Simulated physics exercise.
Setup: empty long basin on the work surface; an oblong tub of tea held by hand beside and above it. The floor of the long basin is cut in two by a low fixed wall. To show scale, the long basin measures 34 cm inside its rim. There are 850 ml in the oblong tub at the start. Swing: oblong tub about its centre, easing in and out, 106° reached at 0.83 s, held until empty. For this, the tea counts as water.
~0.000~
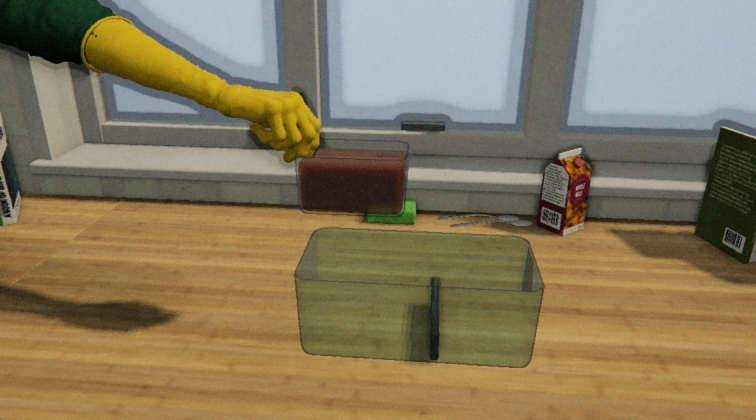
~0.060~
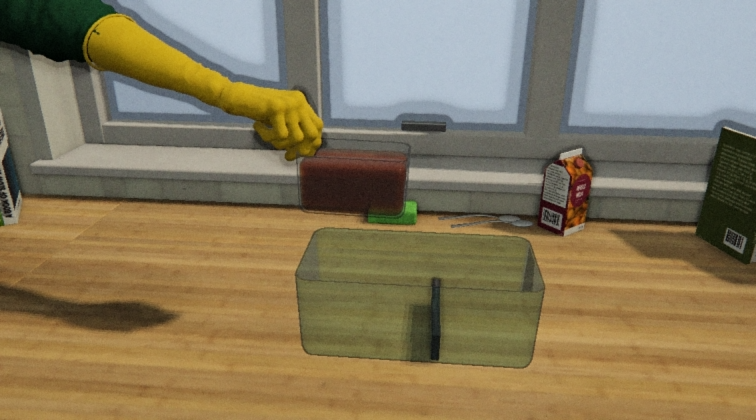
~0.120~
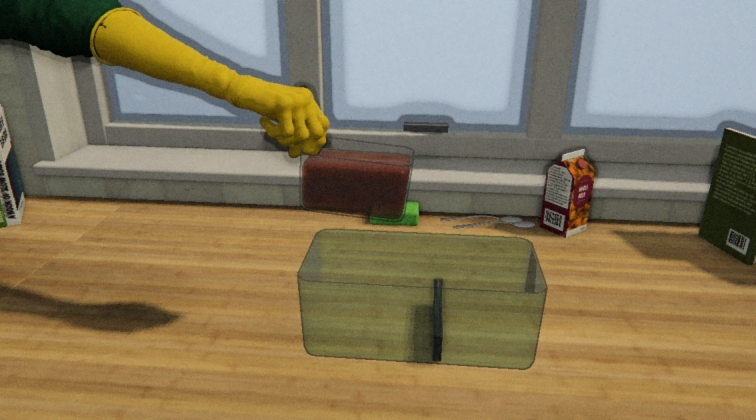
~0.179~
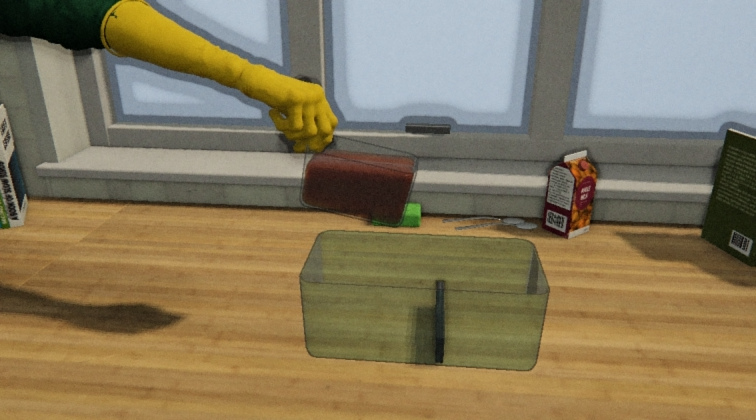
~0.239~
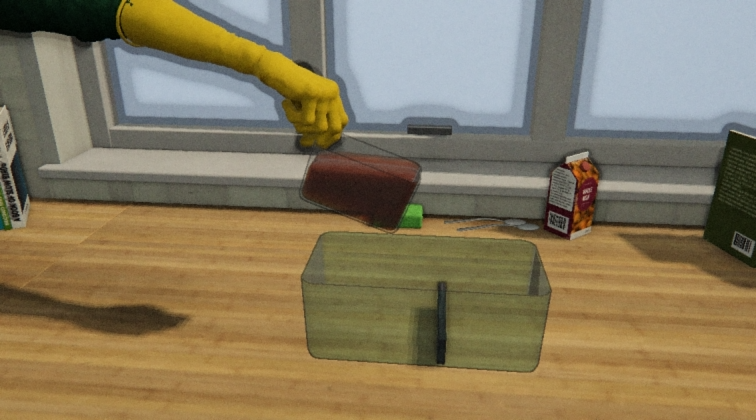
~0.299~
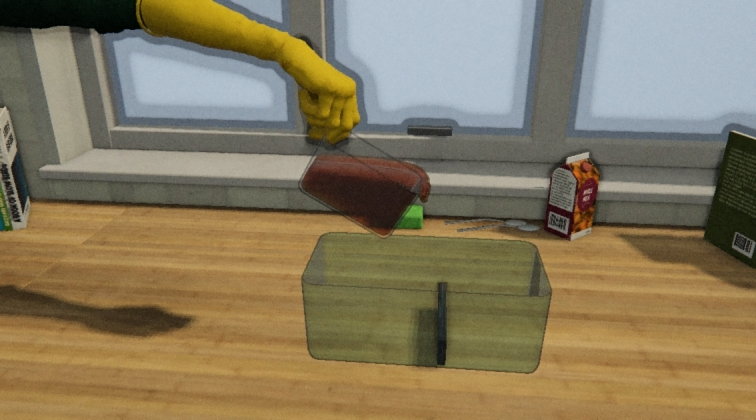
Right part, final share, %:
68 %.
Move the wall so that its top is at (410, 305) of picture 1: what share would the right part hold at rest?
In that case, some 85 percent.
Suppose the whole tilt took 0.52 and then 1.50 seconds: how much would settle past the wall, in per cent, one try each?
The first try gives around 50 percent, the second around 70 percent.
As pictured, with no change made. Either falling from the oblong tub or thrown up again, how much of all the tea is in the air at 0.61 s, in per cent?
Estimate: Some 30 % of the total.
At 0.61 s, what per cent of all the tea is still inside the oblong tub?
At that time about 28 in a hundred parts are still held.
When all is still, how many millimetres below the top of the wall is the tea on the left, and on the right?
Left: Roughly 36 mm; right: Roughly 18 mm.
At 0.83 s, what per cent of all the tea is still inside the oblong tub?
6 per cent or thereabouts.
After 0.61 s the tilt is 88° and 27 per cent is still to pour, 2 is left of the wall and 40 right of it.
After 0.83 s the tilt is 106° and 6 per cent is still to pour, 21 is left of the wall and 69 right of it.
After 1.07 s the tilt is 106° and 0 per cent is still to pour, 30 is left of the wall and 69 right of it.
After 1.33 s the tilt is 106° and 0 per cent is still to pour, 31 is left of the wall and 69 right of it.
In the end 31 per cent lies left of the wall, 68 right of it and 0 outside.
